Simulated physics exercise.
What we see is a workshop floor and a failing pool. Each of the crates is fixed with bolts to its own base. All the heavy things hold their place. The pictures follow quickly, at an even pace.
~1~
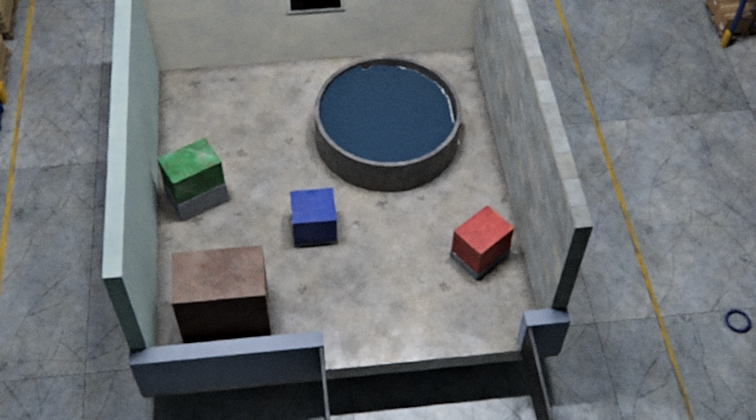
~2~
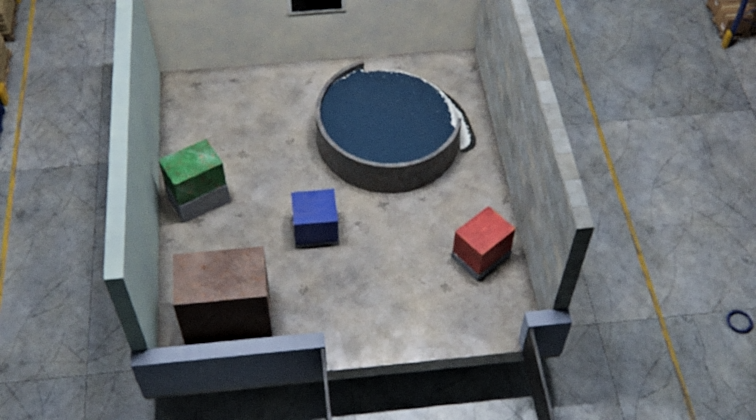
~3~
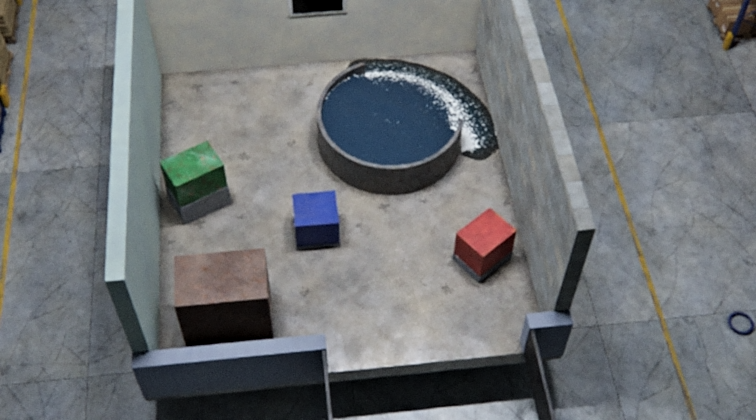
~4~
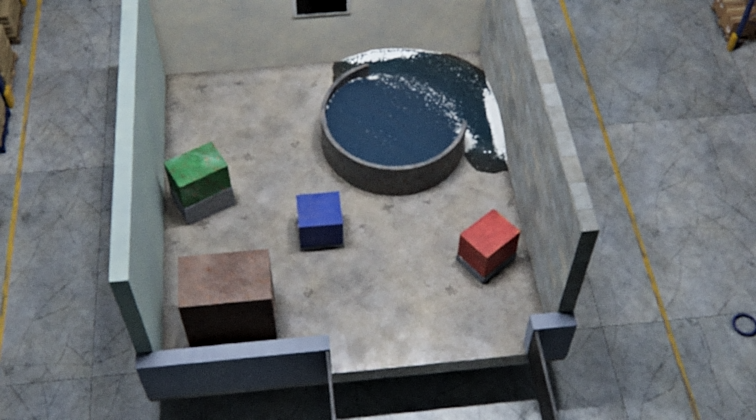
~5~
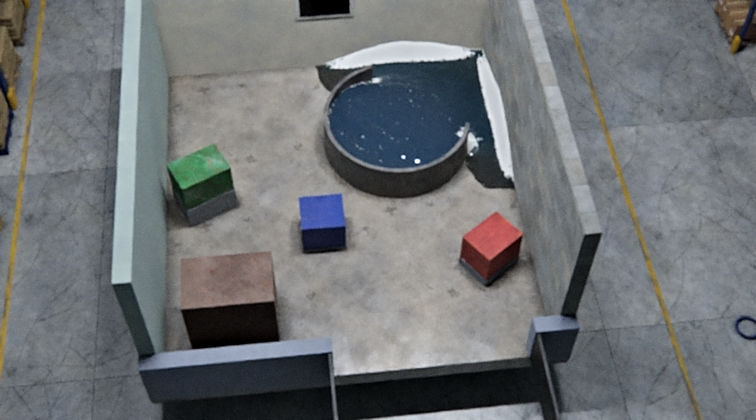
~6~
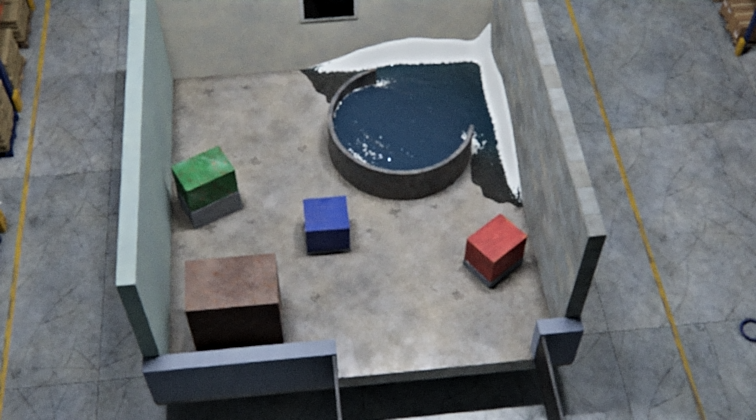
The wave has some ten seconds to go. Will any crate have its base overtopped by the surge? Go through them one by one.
Red crate: A wet one; green crate: A dry one; blue crate: A wet one.
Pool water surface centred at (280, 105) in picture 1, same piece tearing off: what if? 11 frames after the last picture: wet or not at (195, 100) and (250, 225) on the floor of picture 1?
Taking the spots in order: Swamped, bare.
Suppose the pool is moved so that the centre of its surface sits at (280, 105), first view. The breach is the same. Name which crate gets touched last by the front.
I'd go with the blue crate.
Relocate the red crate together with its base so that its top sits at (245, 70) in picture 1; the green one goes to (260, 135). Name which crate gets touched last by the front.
Blue crate.
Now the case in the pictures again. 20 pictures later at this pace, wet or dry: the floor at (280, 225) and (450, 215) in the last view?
Result, in sequence: Unwetted; waterlogged.
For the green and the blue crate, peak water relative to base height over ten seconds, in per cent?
The first reaches around 50 in a hundred, the second around 160.
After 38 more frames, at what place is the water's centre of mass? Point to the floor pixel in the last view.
Point: (364, 155).
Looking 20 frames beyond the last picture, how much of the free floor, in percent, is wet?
That's roughly 65 per cent.
A moment on, water covers 25 % of the floor; the red crate water round its plinth, the green crate not reached, the blue crate not reached.
Next, water covers 40 % of the floor; the red crate water round its plinth, the green crate not reached, the blue crate not reached.
Then, water covers 65 % of the floor; the red crate water round its plinth, the green crate water round its plinth, the blue crate water round its plinth.
Later, water covers 95 % of the floor; the red crate water round its plinth, the green crate water round its plinth, the blue crate water round its plinth.
In the end, water covers 100 % of the floor; the red crate was topped, the green crate stayed above the water, the blue crate was topped.
